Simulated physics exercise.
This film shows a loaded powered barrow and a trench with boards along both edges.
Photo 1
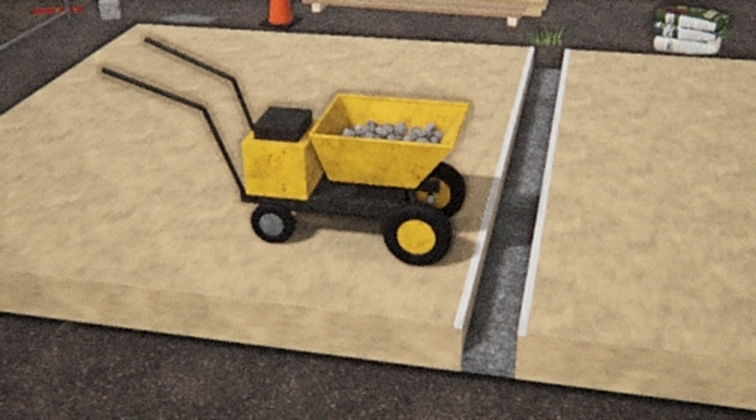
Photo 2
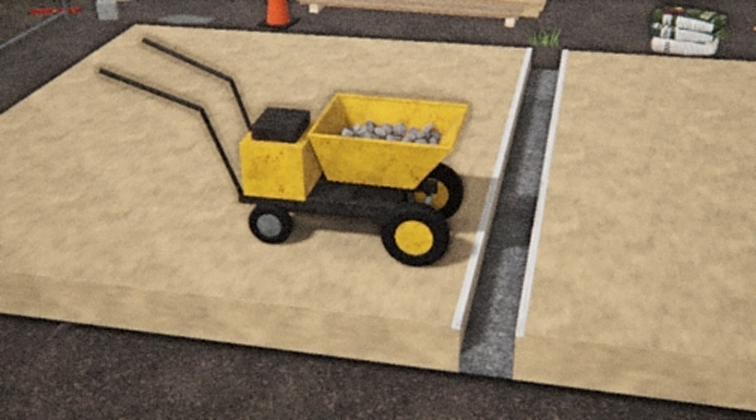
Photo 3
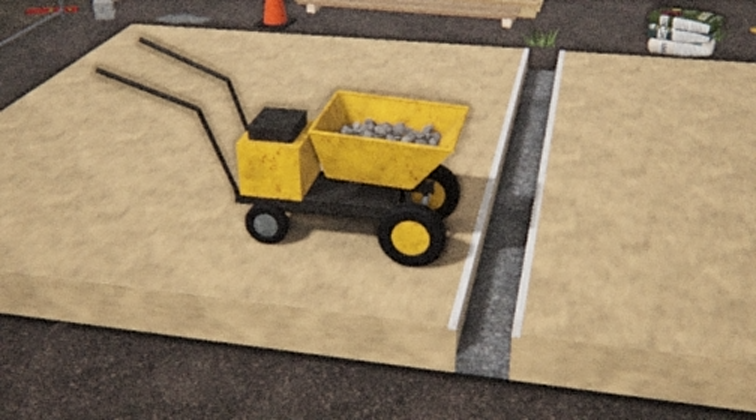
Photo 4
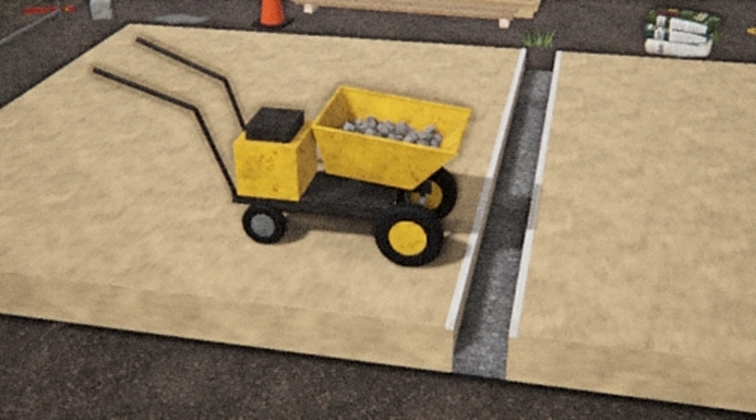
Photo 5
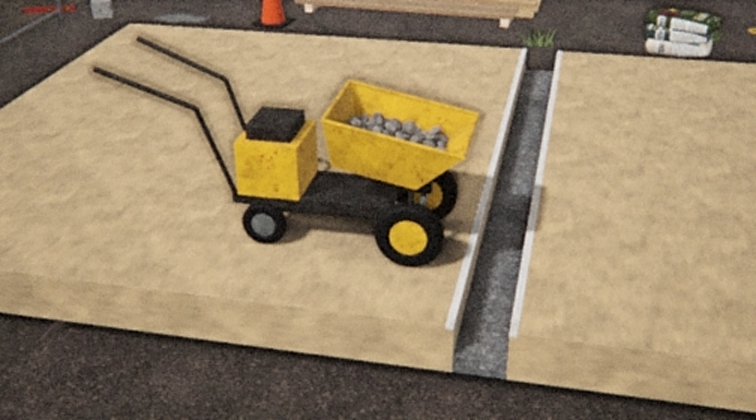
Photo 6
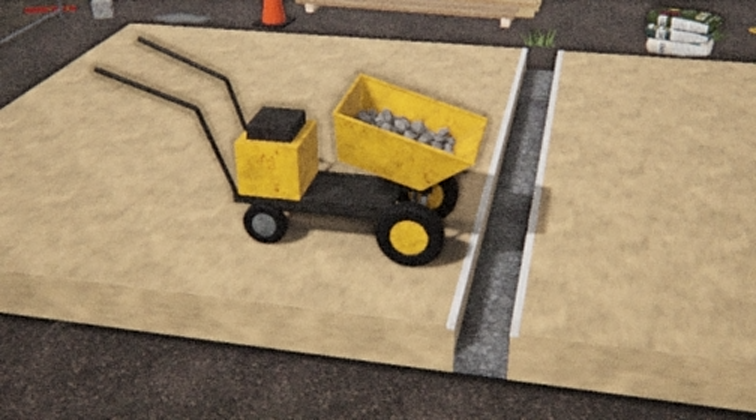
Yellow powered barrow loaded with broken stones standing beside a board-edged trench, its skip staying level, then tilting forward to the right.
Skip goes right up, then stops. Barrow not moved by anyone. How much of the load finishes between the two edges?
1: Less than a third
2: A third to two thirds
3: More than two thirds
Option 1: Less than a third.
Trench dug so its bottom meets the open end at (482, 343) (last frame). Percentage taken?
Roughly 10 in a hundred.
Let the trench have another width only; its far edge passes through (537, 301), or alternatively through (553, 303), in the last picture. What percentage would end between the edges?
The share would be 70 % first and 90 % second.
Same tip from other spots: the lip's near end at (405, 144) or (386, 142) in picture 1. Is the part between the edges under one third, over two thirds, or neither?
The first stop gives above two thirds, while the second gives beyond two thirds.
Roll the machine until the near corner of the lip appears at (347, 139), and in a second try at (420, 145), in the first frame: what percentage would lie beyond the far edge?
About 0 % and 10 %.
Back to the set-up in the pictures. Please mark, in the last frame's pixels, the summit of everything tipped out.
Settled peak, approx. (553, 239).
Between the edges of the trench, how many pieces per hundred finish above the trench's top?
Roughly 30 %.
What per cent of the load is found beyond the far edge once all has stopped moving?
60 per cent.
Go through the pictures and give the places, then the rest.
The first picture shows lip of the skip near (452, 147), level; top of the load near (393, 141), broken stones; first edge of the trench near (467, 291); far edge near (528, 298), the trench over half as wide as the skip, and about half as deep as wide.
The second picture shows lip of the skip near (451, 149), level; top of the load near (392, 141).
The third picture shows lip of the skip near (452, 151), tipped barely; top of the load near (378, 139).
The fourth picture shows lip of the skip near (455, 154), tipped a little; top of the load near (366, 134).
The fifth picture shows lip of the skip near (463, 158), tipped a little; top of the load near (373, 130).
The sixth picture shows lip of the skip near (473, 164), tipped clearly; top of the load near (371, 129); first edge of the trench near (460, 292); far edge near (520, 299).
Shortly afterwards, skip tipped steeply; the whole lot in the skip.
Next, skip tipped right over; the bulk in the skip; only a few in or heaped over the trench; near a quarter beyond it.
Some moments later, skip tipped right over; near a third in the skip; a little in or heaped over the trench; near two thirds beyond it.
In the end, skip tipped right over; near a third in the skip; a little in or heaped over the trench; near two thirds beyond it.
